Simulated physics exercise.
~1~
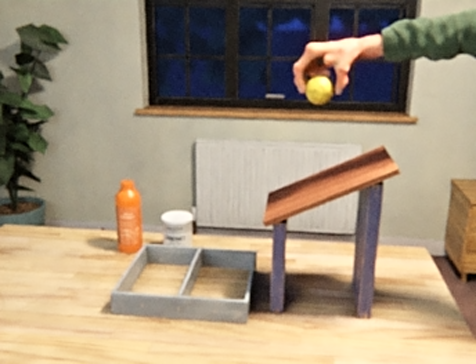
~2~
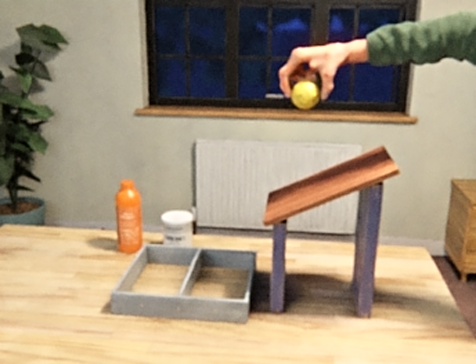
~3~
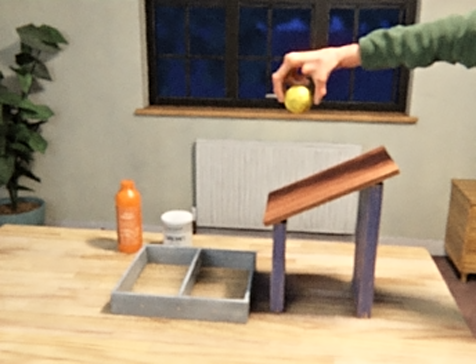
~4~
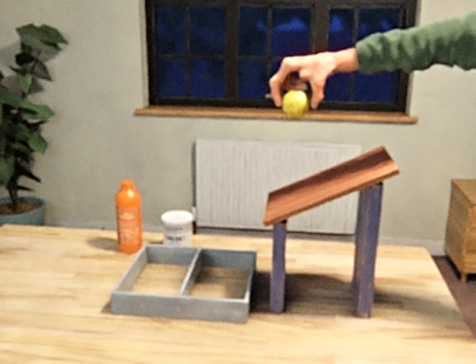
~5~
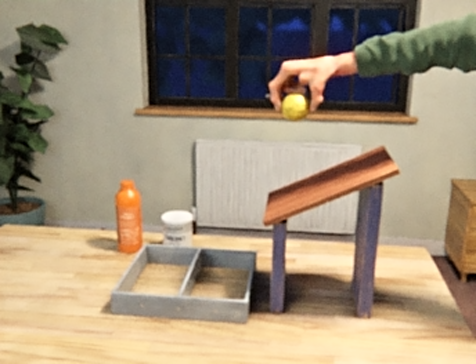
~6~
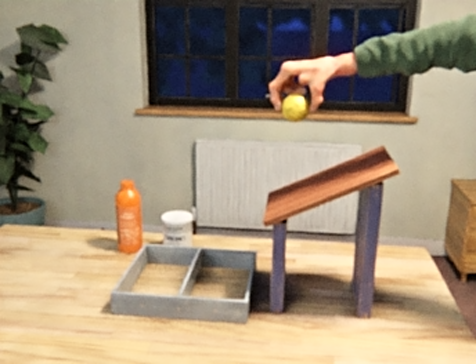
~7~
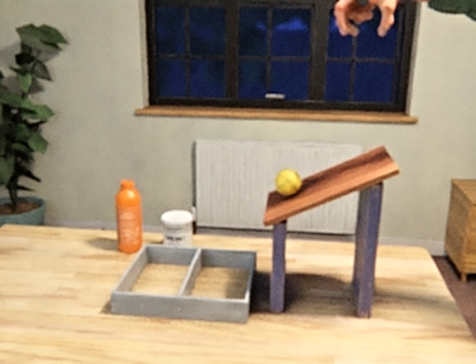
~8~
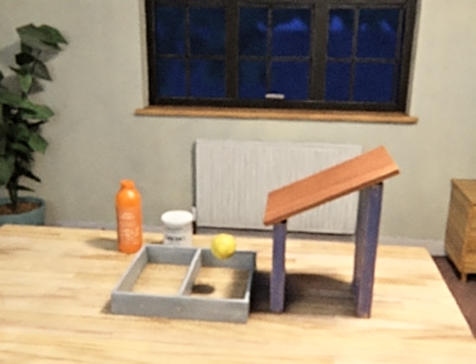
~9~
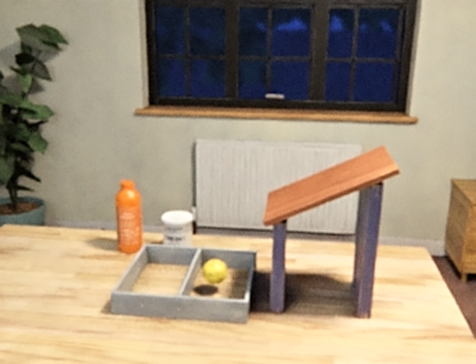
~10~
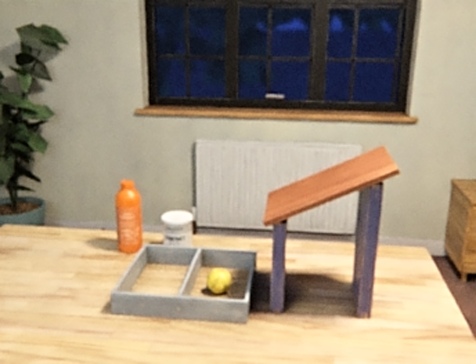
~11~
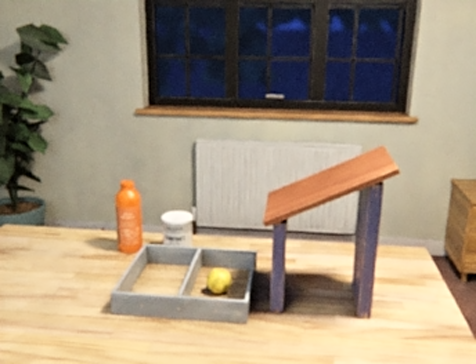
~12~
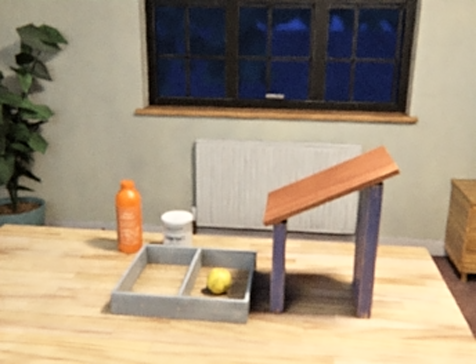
To begin with, a hand holds a yellow ball in the air above a sloping wooden board on a table, with a grey two-bay tray, an orange bottle and a white tin to the left. The hand moves a little to the left and then holds still over the lower part of the board. The fingers let go, and the ball drops to the board's lower end as the hand draws back. The ball leaves the board and falls leftward into the tray. It settles in the bay nearer the board, while the bottle and tin stay in place.
